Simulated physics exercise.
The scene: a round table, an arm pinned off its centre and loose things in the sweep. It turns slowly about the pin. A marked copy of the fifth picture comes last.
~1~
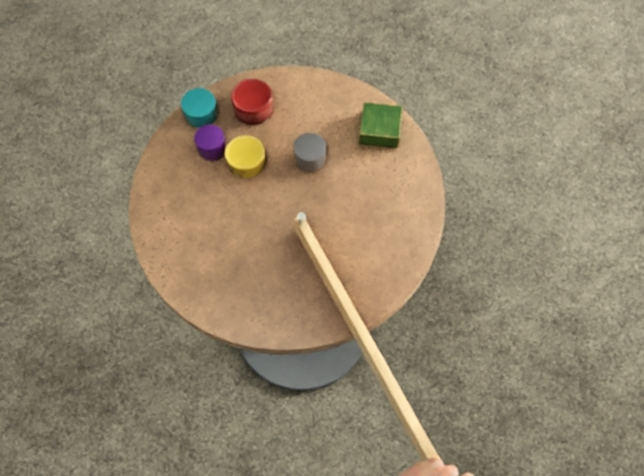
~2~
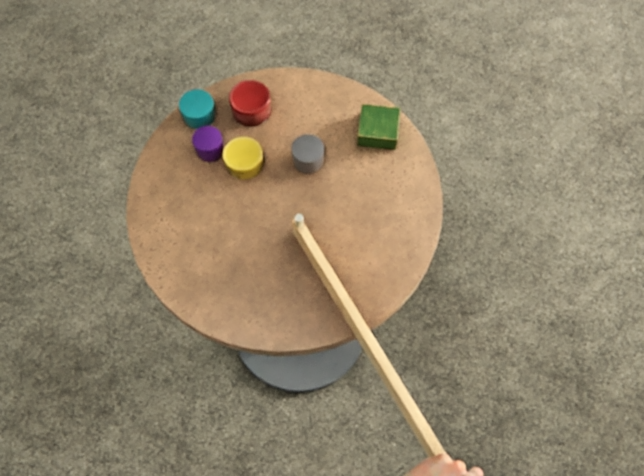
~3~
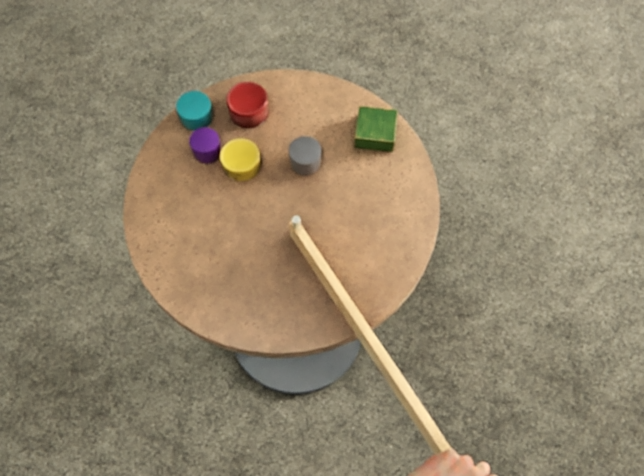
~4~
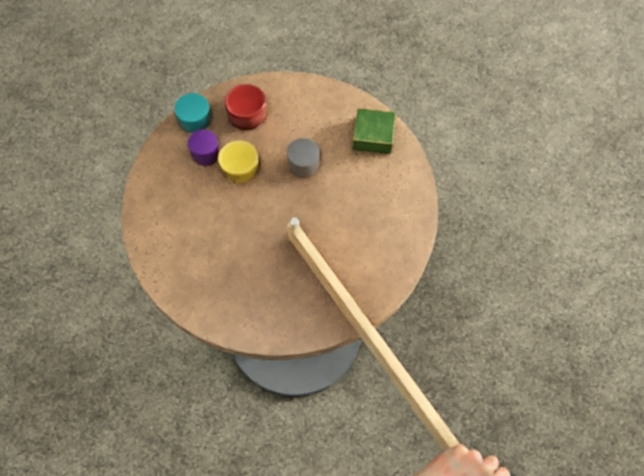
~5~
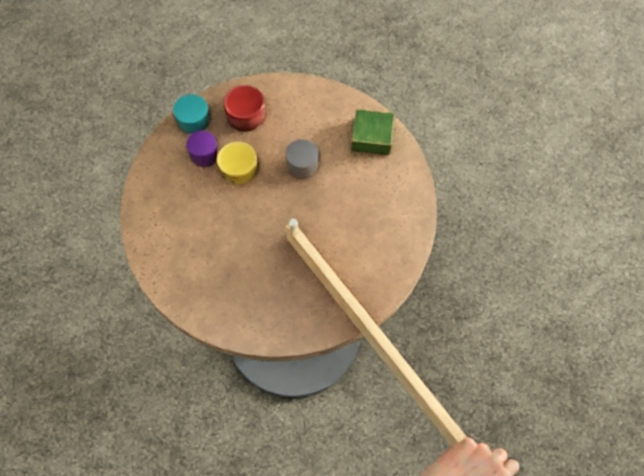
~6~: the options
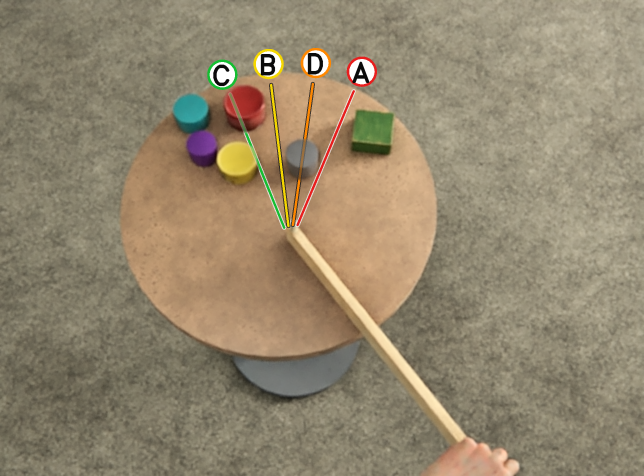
A hand holding a pale wooden arm across a round brown table, turning it very slightly below small coloured pots and a green block.
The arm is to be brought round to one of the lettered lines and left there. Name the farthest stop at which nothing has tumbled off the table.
Nothing falls up to B.
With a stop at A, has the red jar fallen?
By then, no.
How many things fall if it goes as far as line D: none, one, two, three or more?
In all, none.
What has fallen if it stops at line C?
The turquoise pot.
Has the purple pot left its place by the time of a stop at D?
By then, no.
On the marked copy, A at (327, 155); B at (279, 152); C at (256, 158); D at (303, 151).
With B. Early on, arm (399, 229); turquoise pot (192, 114); green block (373, 132).
Further on, arm (354, 155); green block (358, 117); turquoise pot (192, 114).
At the end, arm (282, 139); turquoise pot (177, 115); red jar (215, 111); nothing has fallen.
As for the rest, A is safe but short; C drops the turquoise pot; D is safe but short.
